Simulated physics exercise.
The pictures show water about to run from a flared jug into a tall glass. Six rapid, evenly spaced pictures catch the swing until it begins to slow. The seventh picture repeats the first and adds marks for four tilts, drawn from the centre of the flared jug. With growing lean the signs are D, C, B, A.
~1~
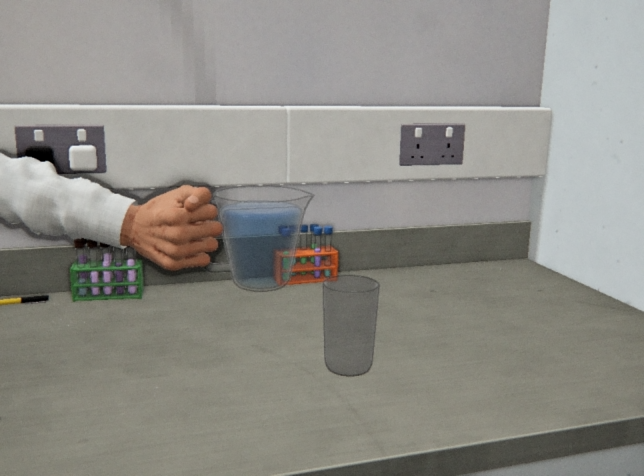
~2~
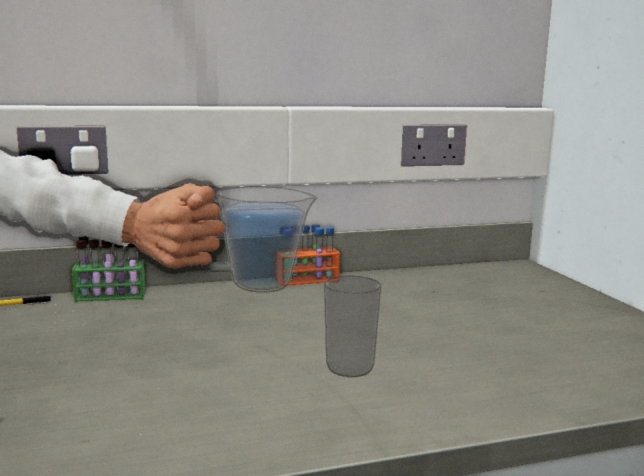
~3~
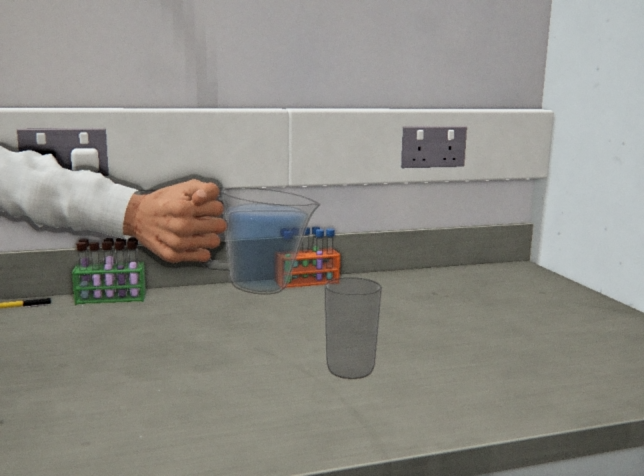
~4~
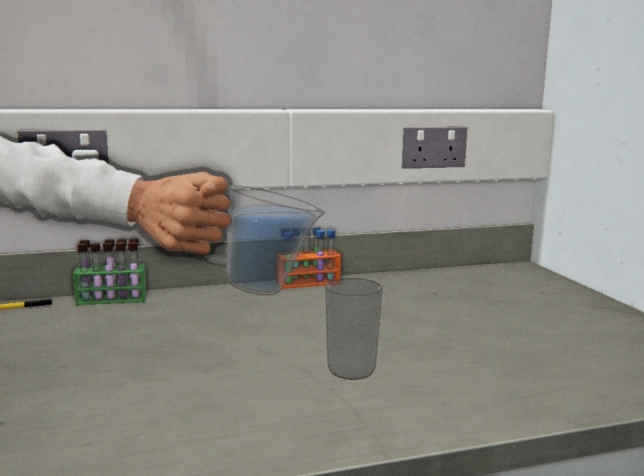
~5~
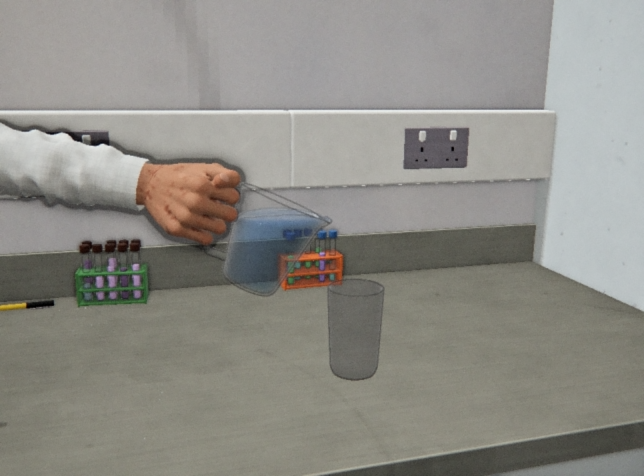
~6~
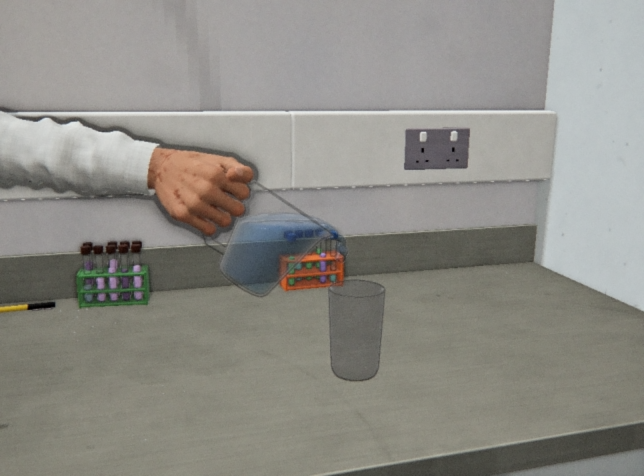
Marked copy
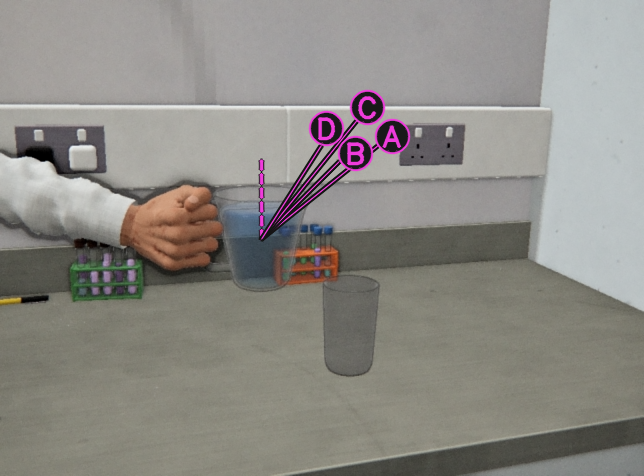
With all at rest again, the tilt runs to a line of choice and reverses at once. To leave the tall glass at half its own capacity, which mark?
Choose B.
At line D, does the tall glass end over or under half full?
Under.
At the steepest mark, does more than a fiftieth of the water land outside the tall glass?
No, it does not.
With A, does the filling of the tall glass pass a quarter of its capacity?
Yes, it does.
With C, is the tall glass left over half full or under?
Under.
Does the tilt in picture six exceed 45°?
No.
On the marked copy, A at (378, 145); B at (339, 161); C at (356, 120); D at (321, 145).
With A, the tall glass ends with about 64 % of what it can hold.
With B, the tall glass ends with about 49 % of what it can hold.
With C, the tall glass ends with about 35 % of what it can hold.
With D, the tall glass ends with about 23 % of what it can hold.
